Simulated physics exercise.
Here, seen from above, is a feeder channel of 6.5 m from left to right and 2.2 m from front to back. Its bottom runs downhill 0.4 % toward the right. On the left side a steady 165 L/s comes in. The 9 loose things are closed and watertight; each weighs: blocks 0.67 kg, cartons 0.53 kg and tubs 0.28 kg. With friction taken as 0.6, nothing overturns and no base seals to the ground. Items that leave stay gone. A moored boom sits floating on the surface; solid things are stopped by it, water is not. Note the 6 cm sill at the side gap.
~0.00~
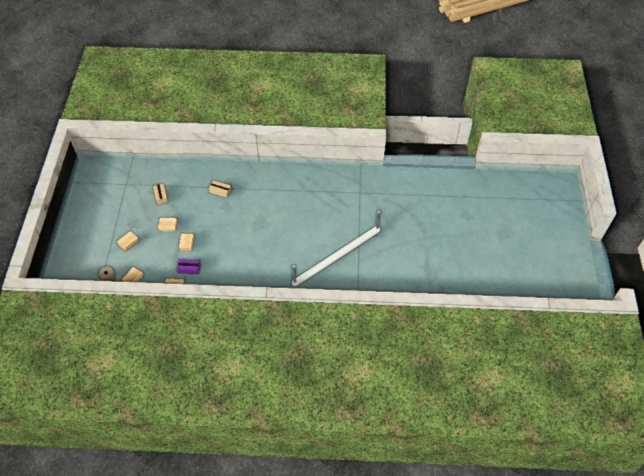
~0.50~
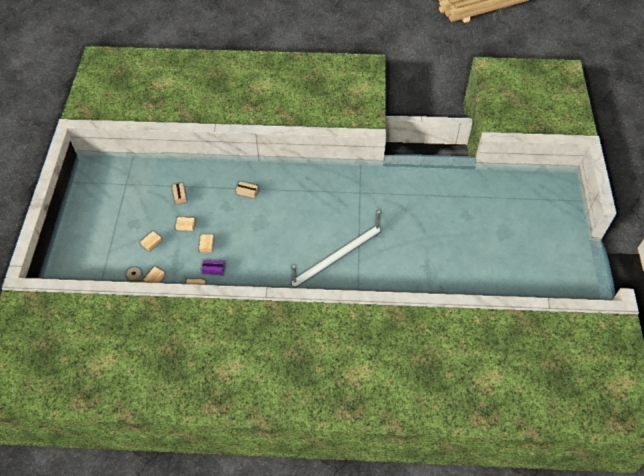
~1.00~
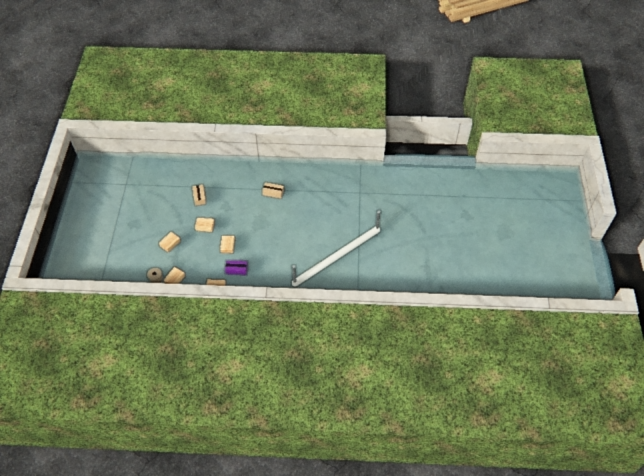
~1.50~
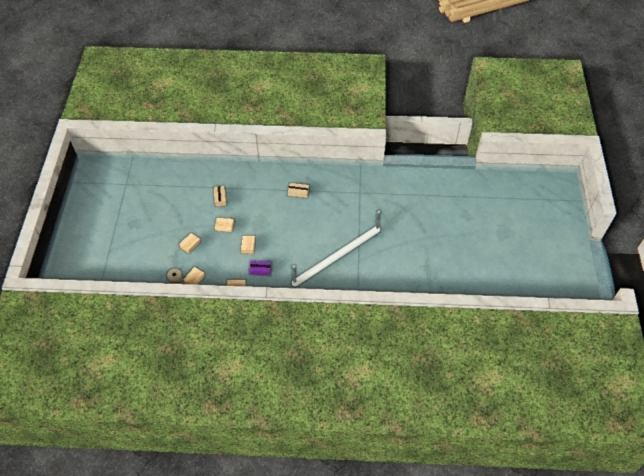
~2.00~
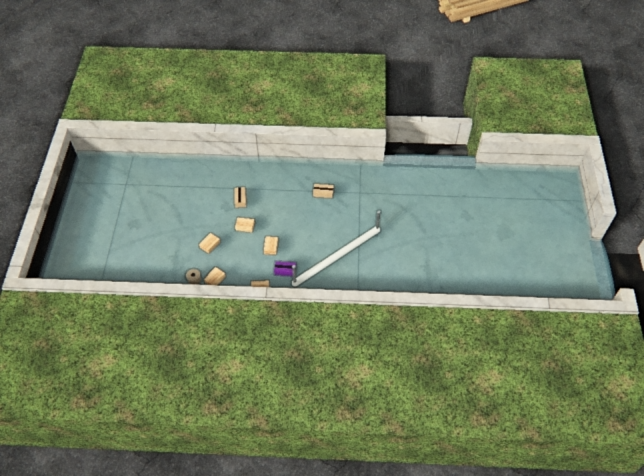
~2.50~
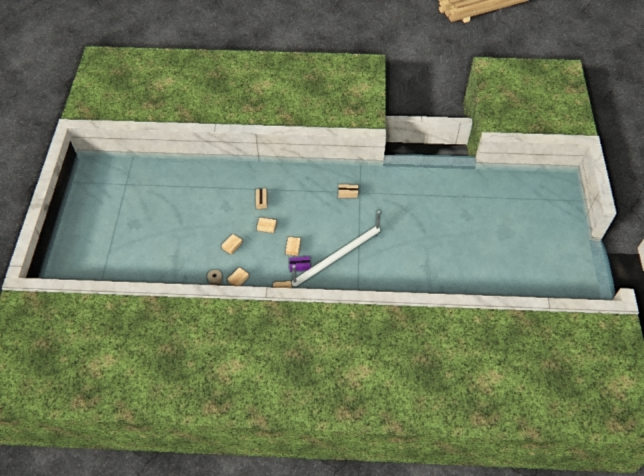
A purple block and a loose group of small tan pieces drift steadily rightward across a walled channel of shallow water between grassy banks, until the purple one and a few others come up against a slanted white boom.
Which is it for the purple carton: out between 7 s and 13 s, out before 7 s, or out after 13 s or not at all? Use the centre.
Out after 13 s or not at all.
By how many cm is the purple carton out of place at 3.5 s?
Roughly 140 cm.
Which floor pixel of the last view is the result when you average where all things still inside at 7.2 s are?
They average out to somewhere around (411, 231).
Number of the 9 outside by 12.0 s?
The answer is 3.
After 3.5 s the purple carton is near (314, 254), 1.5 m from its start, afloat; 0 of 9 are out; 9 afloat.
After 7.2 s the purple carton is near (358, 229), 2.0 m from its start, afloat; 0 of 9 are out; 9 afloat.
After 12.0 s the purple carton is near (448, 195), 3.2 m from its start, afloat; 3 of 9 are out; 6 afloat.
After 16.0 s the purple carton is near (510, 178), 4.1 m from its start, afloat; 4 of 9 are out; 5 afloat.
